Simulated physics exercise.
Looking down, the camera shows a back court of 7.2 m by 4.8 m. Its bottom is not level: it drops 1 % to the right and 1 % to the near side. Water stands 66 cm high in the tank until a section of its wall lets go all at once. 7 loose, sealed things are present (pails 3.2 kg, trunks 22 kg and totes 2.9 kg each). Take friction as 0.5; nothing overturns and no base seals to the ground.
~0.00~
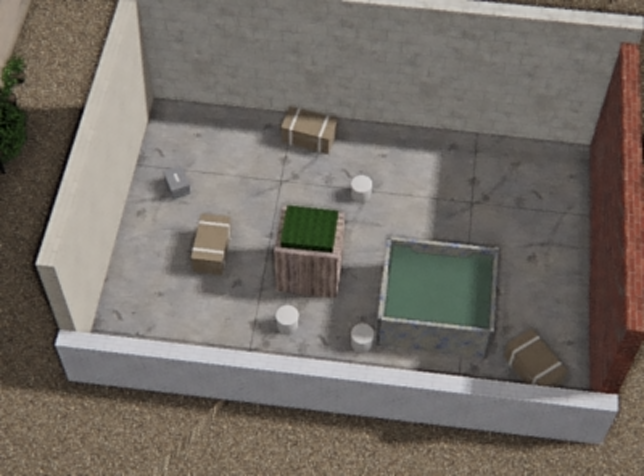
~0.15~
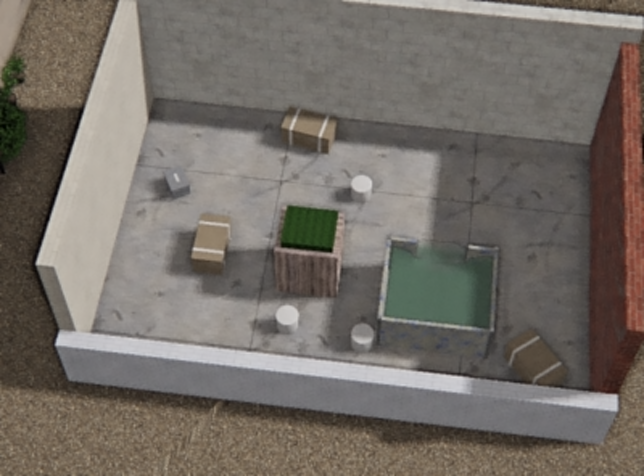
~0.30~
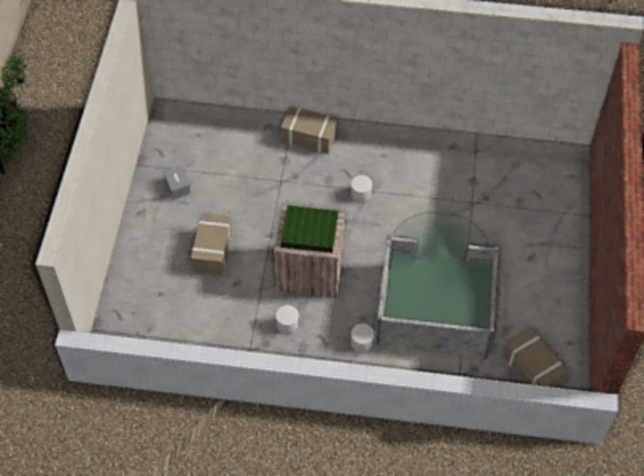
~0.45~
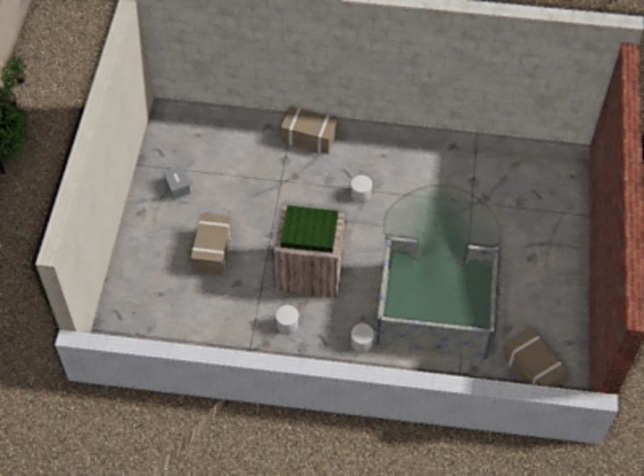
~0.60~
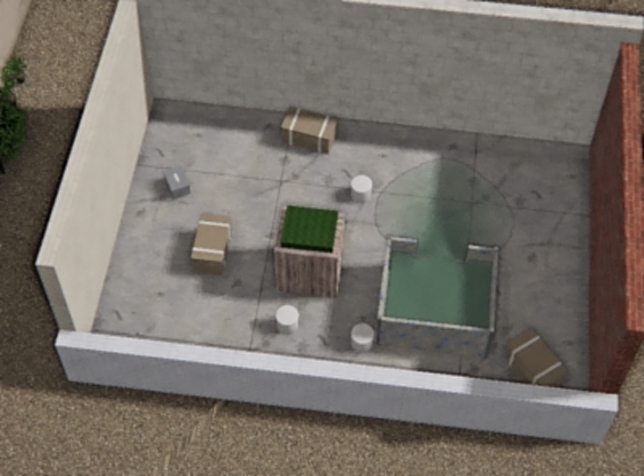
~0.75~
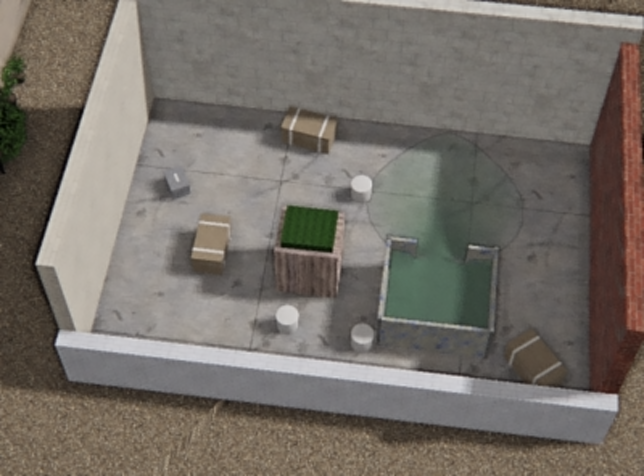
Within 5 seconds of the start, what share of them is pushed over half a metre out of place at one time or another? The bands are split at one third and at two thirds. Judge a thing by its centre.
A minority short of a third gets shifted.
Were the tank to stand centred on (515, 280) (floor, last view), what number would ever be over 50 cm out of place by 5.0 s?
Count: 2.
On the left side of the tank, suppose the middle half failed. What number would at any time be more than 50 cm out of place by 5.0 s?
Then it comes to 3 of them.
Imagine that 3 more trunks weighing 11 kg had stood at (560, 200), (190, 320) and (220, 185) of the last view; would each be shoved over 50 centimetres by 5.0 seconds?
Beyond it, within it, within it.
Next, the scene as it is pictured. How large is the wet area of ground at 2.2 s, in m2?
14 m2.
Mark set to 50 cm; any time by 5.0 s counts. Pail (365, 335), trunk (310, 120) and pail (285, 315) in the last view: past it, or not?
Well, in turn that's not reaching it, topping it, not reaching it.
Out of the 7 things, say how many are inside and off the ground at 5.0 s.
Of them, 0.
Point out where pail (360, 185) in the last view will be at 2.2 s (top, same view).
Position: Approx. (297, 154).
After 1.1 s 0 of 7 are over 50 cm from their spots; 0 afloat.
After 2.2 s 1 of 7 are over 50 cm from their spots; 0 afloat.
After 3.5 s 2 of 7 are over 50 cm from their spots; 0 afloat.
After 5.0 s 2 of 7 are over 50 cm from their spots, and 2 have been at some point; 0 afloat.
